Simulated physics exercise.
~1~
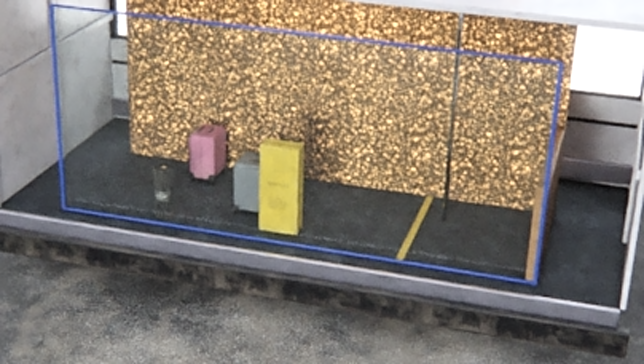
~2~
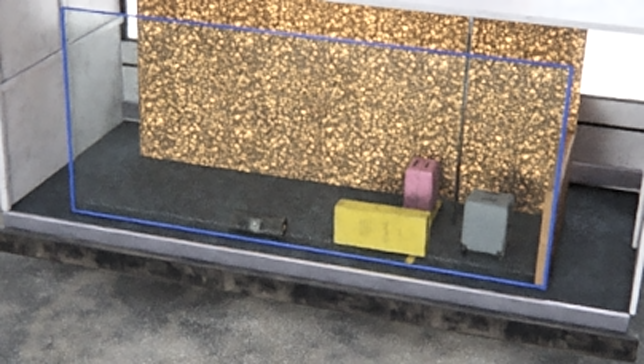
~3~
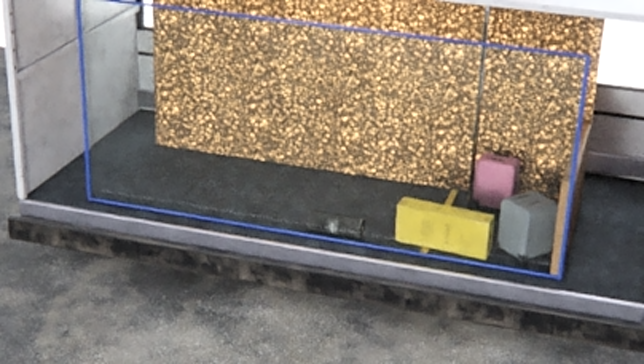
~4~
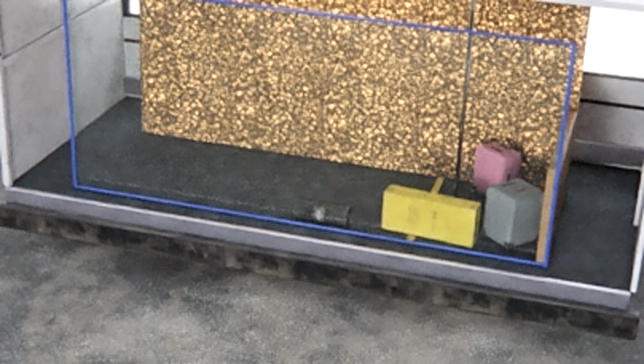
A tall yellow box stands near the middle of a dark floor in a shallow bay with a speckled golden back wall, seen from above and in front. A pink wheeled case and a grey one stand behind it to the left, a small dark roll stands farther left, and a yellow line crosses the floor to the right. The cases roll far right while the box and roll topple and shift right. All slide farther right, the grey case nearing the right end. Finally, the box lies across the line, both cases rest beyond it, and the roll lies short of it.
